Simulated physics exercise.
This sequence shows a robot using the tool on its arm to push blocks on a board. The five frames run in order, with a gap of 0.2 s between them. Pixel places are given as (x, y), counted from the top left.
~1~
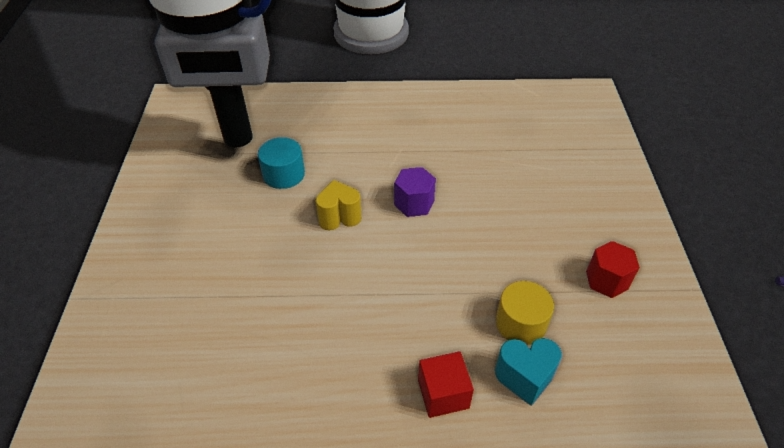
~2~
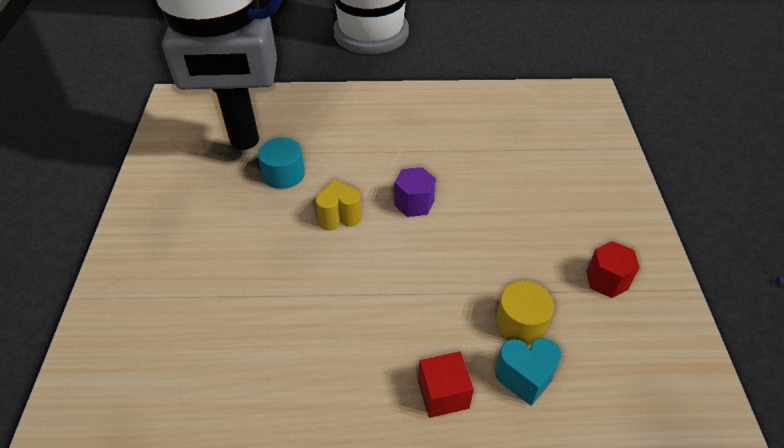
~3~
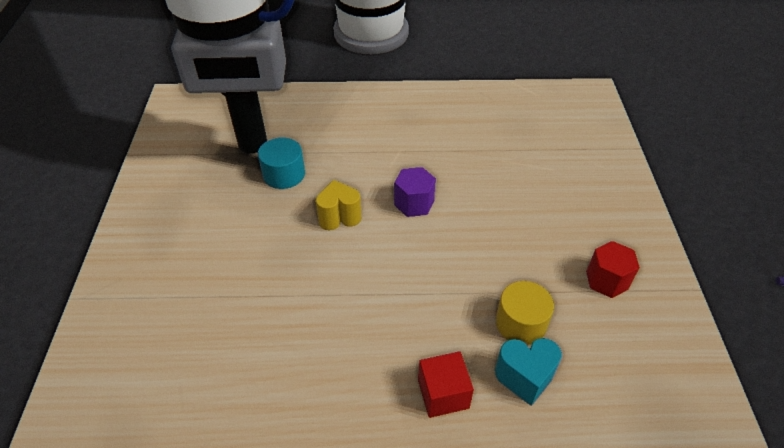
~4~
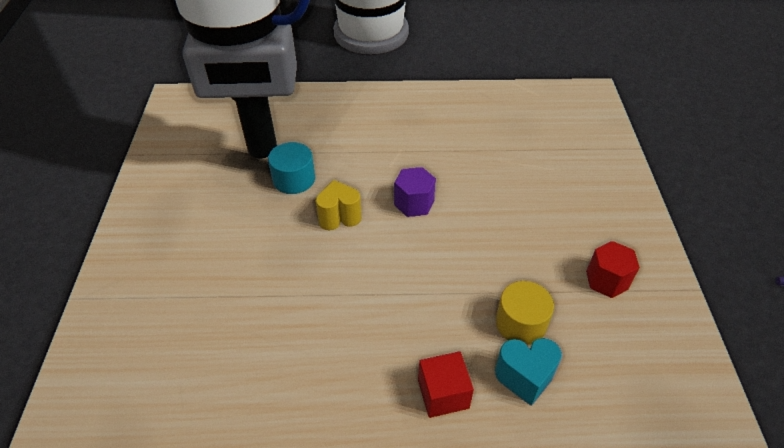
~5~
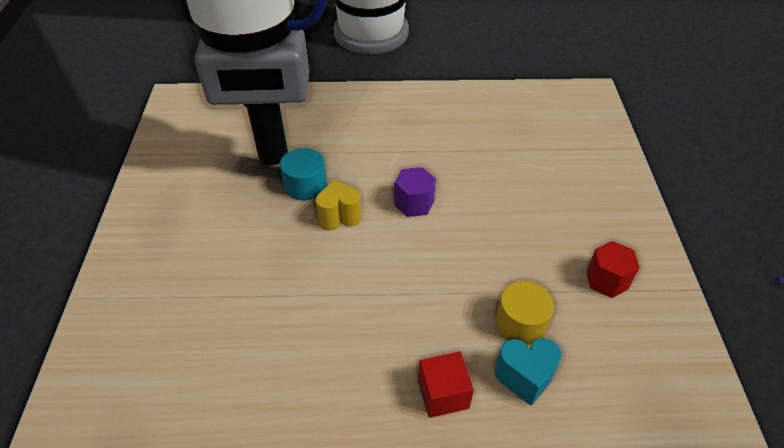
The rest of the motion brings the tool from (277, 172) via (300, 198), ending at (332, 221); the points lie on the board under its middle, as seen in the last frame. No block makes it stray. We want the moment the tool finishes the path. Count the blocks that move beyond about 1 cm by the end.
Counting only shifts above 1 cm, I get two blocks.
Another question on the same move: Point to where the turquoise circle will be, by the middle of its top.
The answer is (364, 184).
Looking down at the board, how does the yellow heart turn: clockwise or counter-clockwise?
In a top view, it turns clockwise.
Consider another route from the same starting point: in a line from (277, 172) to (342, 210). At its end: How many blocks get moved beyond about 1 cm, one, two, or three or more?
The way I see it, the answer is two.
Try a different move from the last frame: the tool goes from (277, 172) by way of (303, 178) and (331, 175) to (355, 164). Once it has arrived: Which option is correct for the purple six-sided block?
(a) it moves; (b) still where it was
The one that fits is b, still where it was.
The first path, step by step. Halfway along, tool (298, 181); turquoise circle (335, 177); yellow heart (355, 202), turned 40° clockwise.
At the end, tool (330, 205); turquoise circle (364, 184); yellow heart (383, 215), turned 100° clockwise; purple six-sided block unmoved.
